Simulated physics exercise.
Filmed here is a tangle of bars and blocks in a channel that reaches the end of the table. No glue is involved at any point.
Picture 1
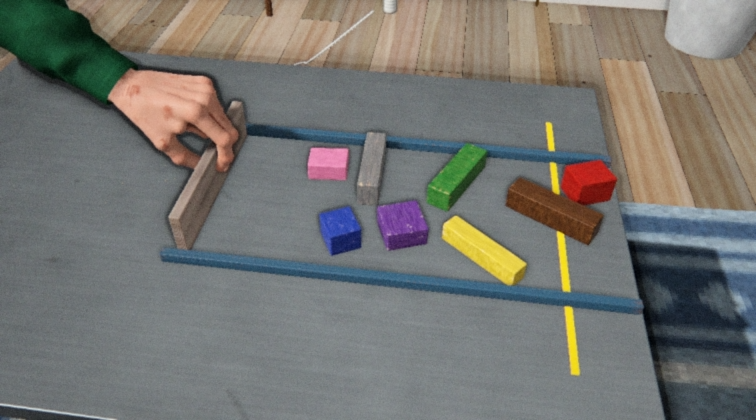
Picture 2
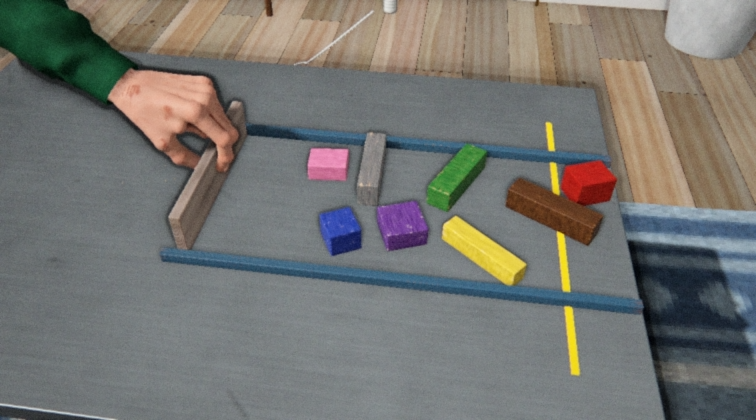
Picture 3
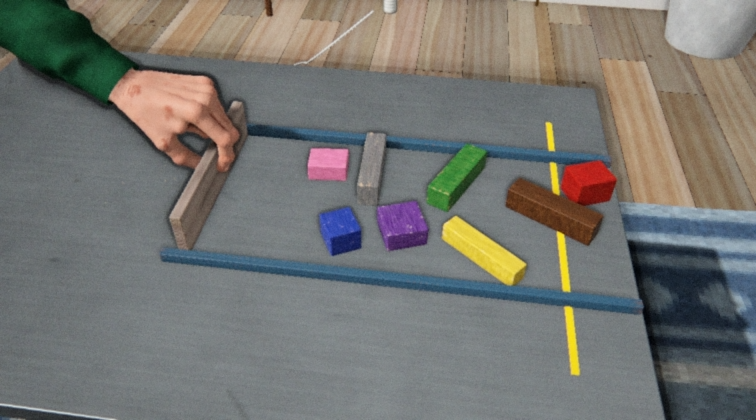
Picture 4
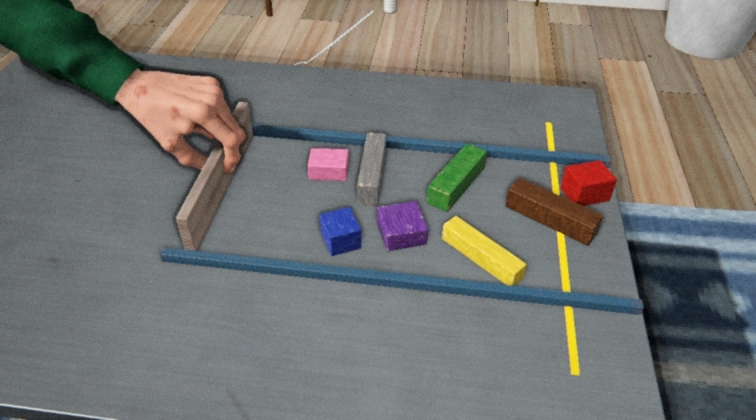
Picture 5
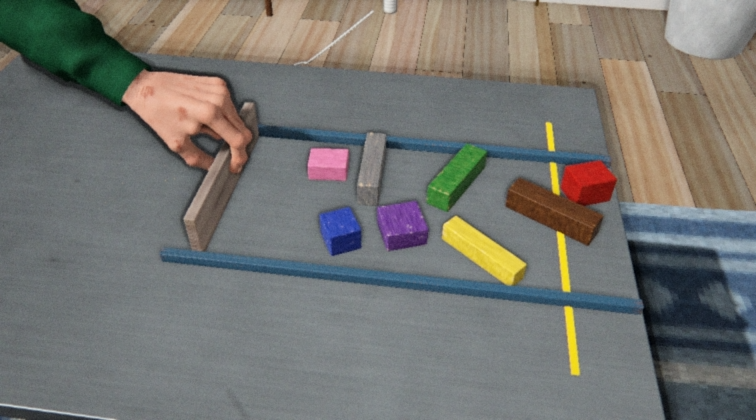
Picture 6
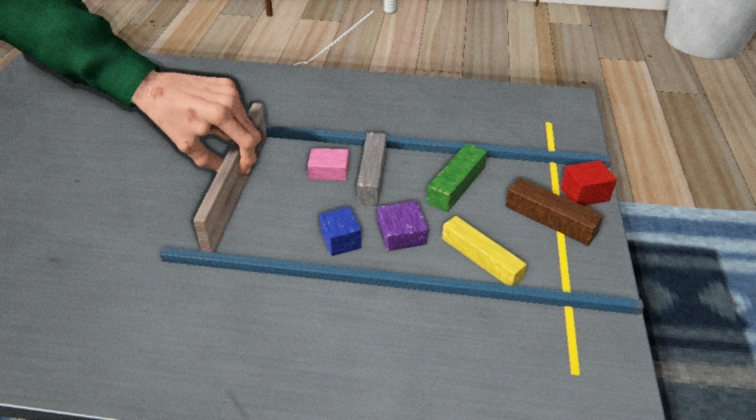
On a grey table, a hand slides a board slightly right toward still, scattered coloured blocks.
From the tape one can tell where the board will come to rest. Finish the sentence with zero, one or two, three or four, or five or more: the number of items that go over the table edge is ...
The number of items that go over the table edge is three or four.
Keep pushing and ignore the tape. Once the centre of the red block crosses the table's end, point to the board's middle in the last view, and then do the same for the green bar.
The middle sits near (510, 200) for the first and near (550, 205) for the other.
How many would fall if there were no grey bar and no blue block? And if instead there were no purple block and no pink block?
The count is 2 in the first case and 2 in the second.
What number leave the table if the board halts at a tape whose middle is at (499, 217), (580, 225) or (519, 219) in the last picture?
0, 5, 2.
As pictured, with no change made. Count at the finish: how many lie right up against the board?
The answer is 3.
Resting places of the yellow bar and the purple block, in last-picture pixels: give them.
Final positions - yellow bar around (621, 259), purple block around (585, 233).
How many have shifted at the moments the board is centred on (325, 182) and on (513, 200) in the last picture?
The first count is 2, and then it's 8.
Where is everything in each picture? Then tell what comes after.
In the first frame, red block (588, 183); brown bar (553, 211); yellow bar (483, 251); board (213, 171); tape (560, 223).
In the second frame, brown bar (553, 211); purple block (402, 225).
In the third frame, yellow bar (483, 251); board (214, 171).
In the fourth frame, red block (588, 184); blue block (341, 231).
In the fifth frame, brown bar (553, 211); pink block (329, 164).
In the sixth frame, red block (588, 184); brown bar (553, 211); yellow bar (483, 251); board (235, 173); tape (560, 223).
Early on, none off yet; red block at rest near (588, 184); brown bar at rest near (553, 211); yellow bar at rest near (484, 251).
Finally, the number that fall off is three or four; lost, green bar, brown bar and red block.
